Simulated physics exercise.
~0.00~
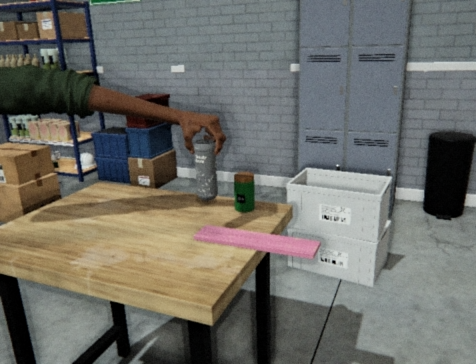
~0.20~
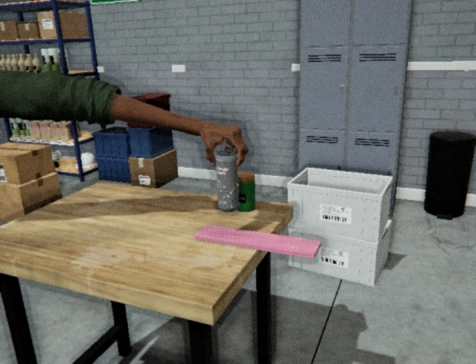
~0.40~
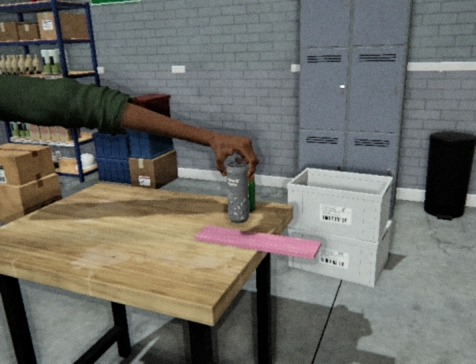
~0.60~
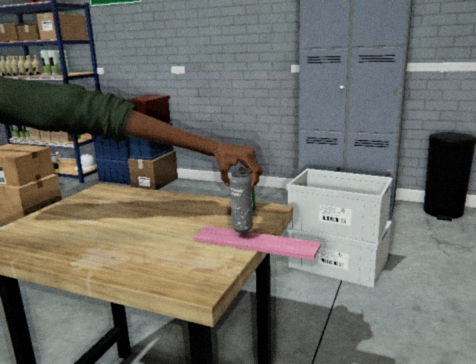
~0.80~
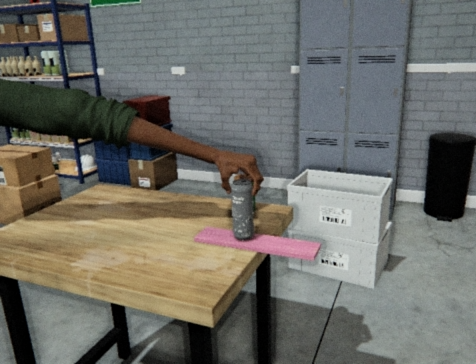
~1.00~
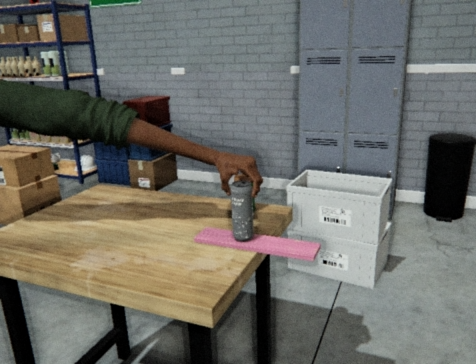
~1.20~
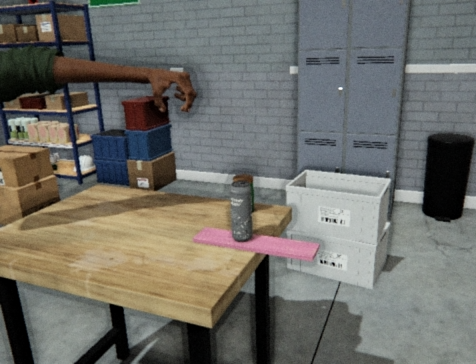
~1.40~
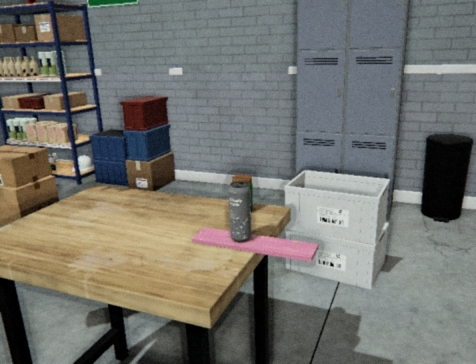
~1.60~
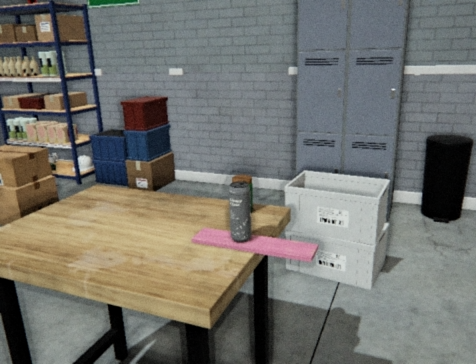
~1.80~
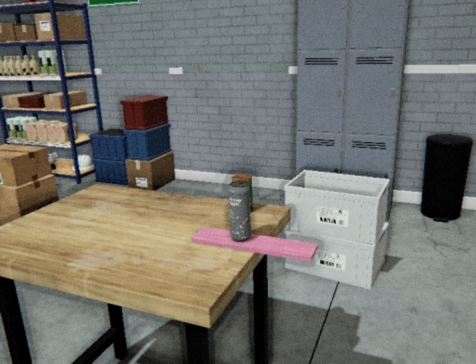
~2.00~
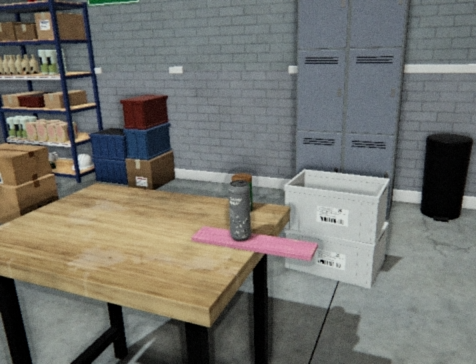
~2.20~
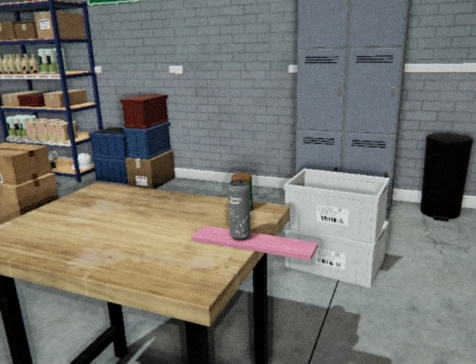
At first, an arm in a dark green sleeve reaches in from the left and holds a grey can upright above a wooden table, where a pink plank juts past the right edge and a green jar stands behind it. The hand carries the can to the right, passing in front of the jar, then lowers it onto the plank near its left end. It keeps hold of the can briefly, then lets go and draws back out of view to the left. The plank does not tip, and the can remains upright on it, with the jar mostly hidden behind.
